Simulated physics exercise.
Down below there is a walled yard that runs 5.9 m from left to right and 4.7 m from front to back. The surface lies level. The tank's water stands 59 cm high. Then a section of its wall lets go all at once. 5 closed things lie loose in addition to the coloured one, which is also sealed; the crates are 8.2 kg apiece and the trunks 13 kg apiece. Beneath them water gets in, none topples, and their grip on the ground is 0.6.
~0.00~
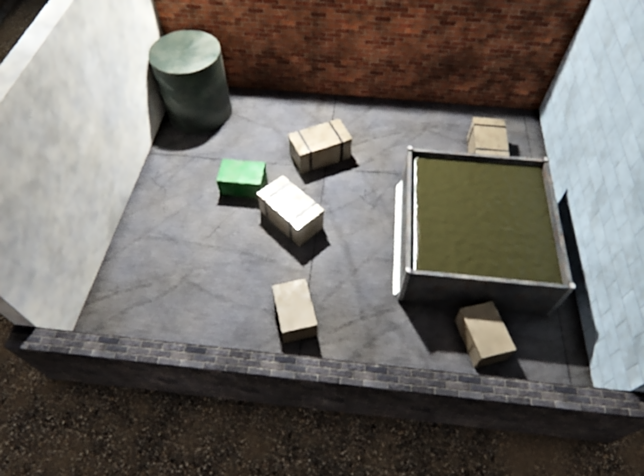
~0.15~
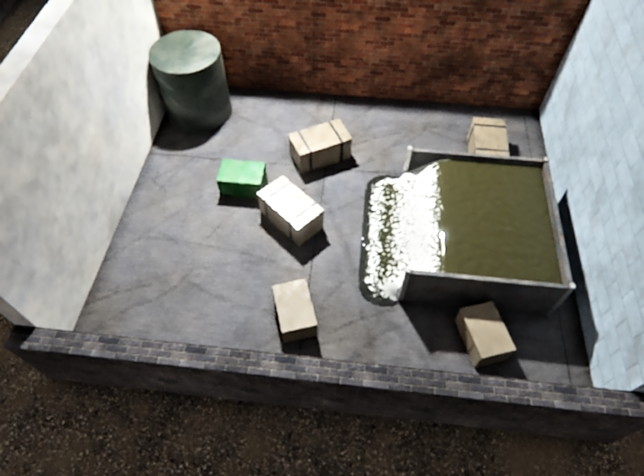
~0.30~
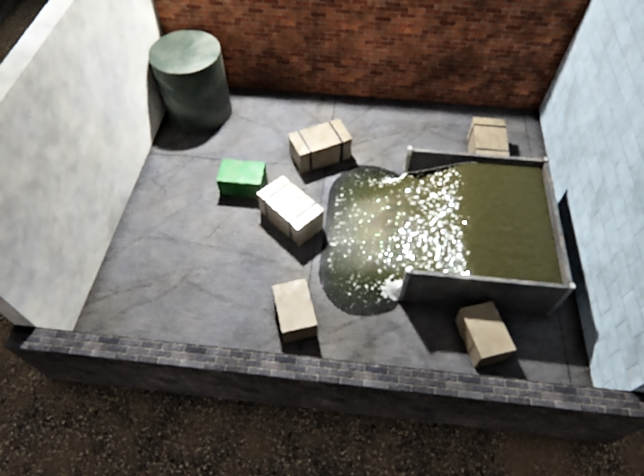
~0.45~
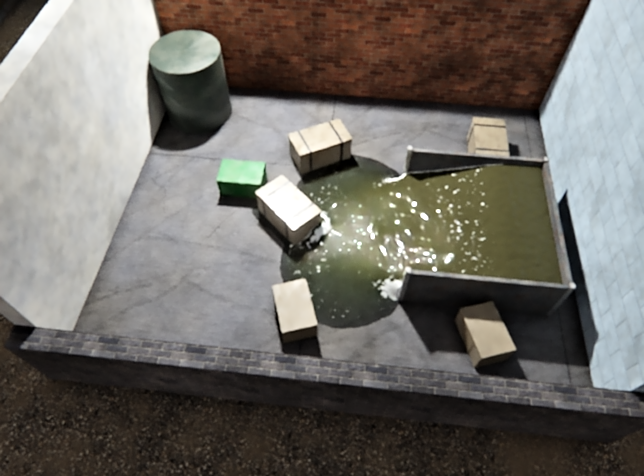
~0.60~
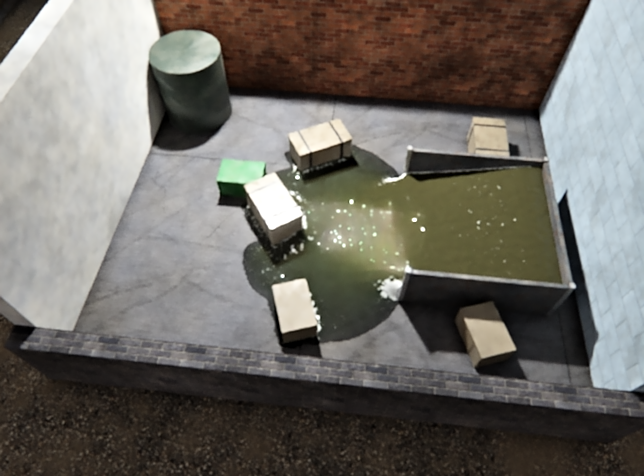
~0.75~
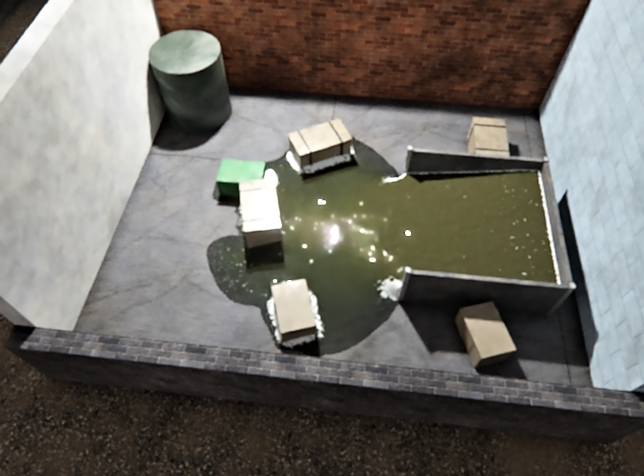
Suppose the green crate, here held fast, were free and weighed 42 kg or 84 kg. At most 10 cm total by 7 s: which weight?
Heavier only.
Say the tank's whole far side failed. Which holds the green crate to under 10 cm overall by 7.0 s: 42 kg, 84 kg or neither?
So the lighter choice.
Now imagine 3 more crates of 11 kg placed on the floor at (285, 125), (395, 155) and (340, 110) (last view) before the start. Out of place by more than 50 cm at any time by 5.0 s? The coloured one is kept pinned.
In that order: Farther, then not as far, then farther.
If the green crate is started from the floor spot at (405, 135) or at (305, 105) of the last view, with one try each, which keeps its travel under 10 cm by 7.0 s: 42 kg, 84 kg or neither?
Light one suffices, then light one suffices.
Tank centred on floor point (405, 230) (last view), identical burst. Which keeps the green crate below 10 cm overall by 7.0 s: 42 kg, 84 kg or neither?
In that case the answer is that just the bigger mass works.
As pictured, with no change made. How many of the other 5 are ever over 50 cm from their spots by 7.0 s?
By my tally, 4.
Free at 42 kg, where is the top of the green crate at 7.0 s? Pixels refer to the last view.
Near (205, 155).
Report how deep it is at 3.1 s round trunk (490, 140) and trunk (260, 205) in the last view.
Close to 0 and 19 centimetres.
After 1.4 s the green crate would be 20 cm from its start with 42 kg and 0 cm from its start with 84 kg; 11 cm of water round it then.
After 3.1 s the green crate would be 59 cm from its start with 42 kg and 0 cm from its start with 84 kg; 5 cm of water round it then.
After 4.9 s the green crate would be 61 cm from its start with 42 kg and 0 cm from its start with 84 kg; 11 cm of water round it then.
After 7.0 s the green crate would be 61 cm from its start with 42 kg and 0 cm from its start with 84 kg; 7 cm of water round it then.
